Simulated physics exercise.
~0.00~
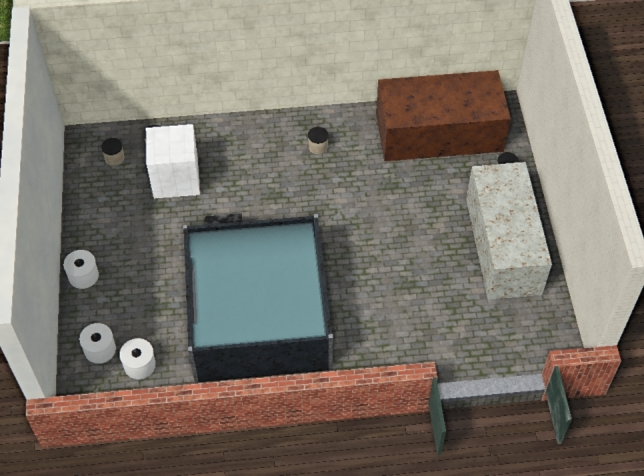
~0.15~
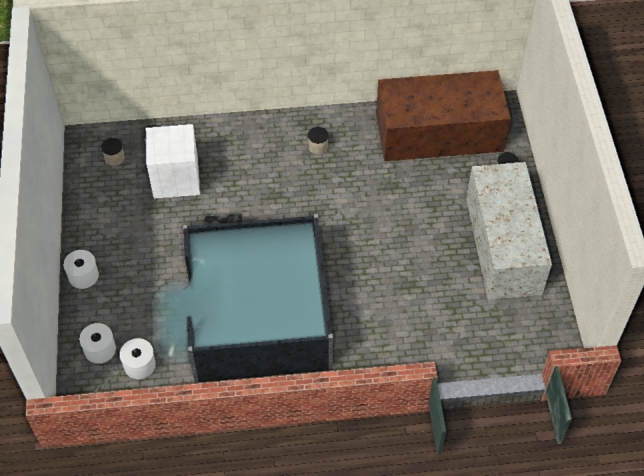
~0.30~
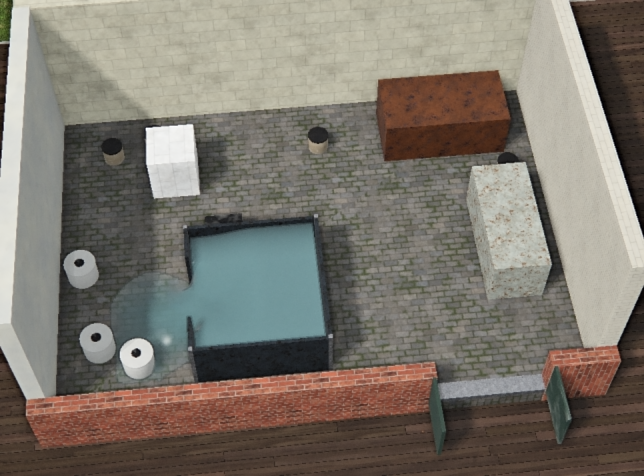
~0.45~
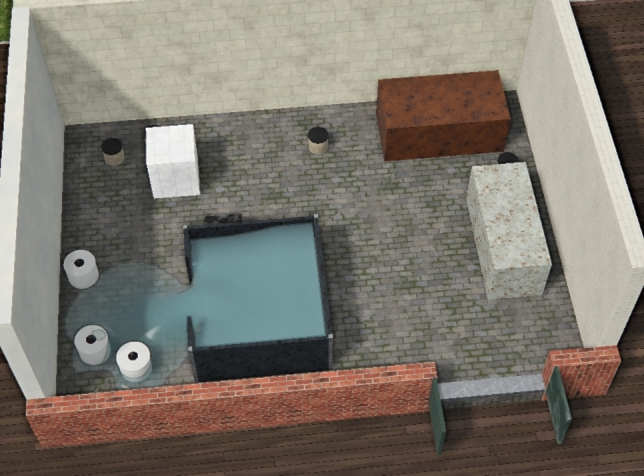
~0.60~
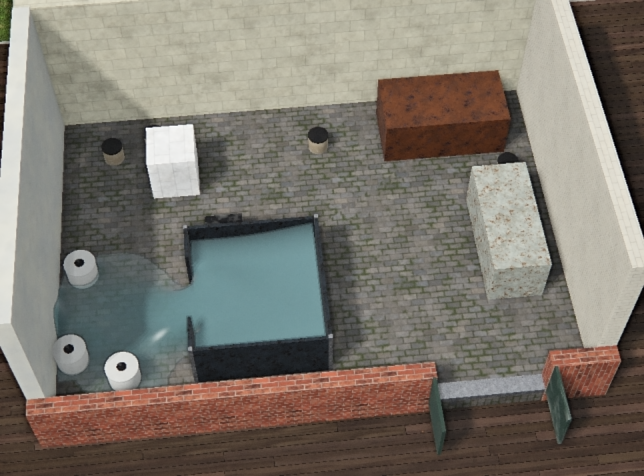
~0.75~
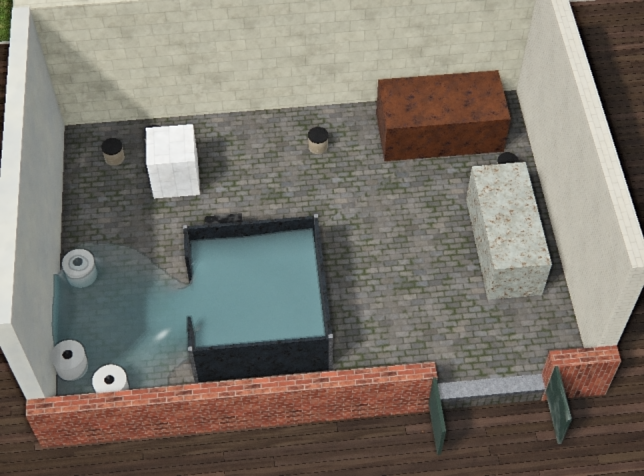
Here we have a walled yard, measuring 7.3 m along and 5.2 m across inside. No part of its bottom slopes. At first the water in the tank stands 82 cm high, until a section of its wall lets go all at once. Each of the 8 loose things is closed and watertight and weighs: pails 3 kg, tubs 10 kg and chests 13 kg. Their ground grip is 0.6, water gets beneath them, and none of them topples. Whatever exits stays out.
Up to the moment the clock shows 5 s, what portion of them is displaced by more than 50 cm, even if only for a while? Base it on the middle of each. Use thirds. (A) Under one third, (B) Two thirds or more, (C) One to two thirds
(B) Two thirds or more.
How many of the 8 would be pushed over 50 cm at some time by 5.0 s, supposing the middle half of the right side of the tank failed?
That gives 0 of them.
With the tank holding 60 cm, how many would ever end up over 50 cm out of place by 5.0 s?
Then 5 of them.
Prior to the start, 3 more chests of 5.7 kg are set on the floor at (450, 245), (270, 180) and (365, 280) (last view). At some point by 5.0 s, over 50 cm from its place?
Going through them in turn, I'd say not that far, beyond and not that far.
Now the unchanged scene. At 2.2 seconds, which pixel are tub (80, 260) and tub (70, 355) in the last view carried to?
(113, 115) and (107, 376), roughly.
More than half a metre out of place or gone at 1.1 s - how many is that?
Answer: 3.
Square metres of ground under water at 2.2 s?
The covered patch comes to about 12 m2.
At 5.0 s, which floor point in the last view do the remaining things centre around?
Close to pixel (302, 226).
After 1.1 s 3 of 8 are over 50 cm from their spots; 3 afloat.
After 2.2 s 3 of 8 are over 50 cm from their spots; 4 afloat.
After 3.5 s 4 of 8 are over 50 cm from their spots; 2 afloat.
After 5.0 s 6 of 8 are over 50 cm from their spots, and 6 have been at some point; 3 afloat.
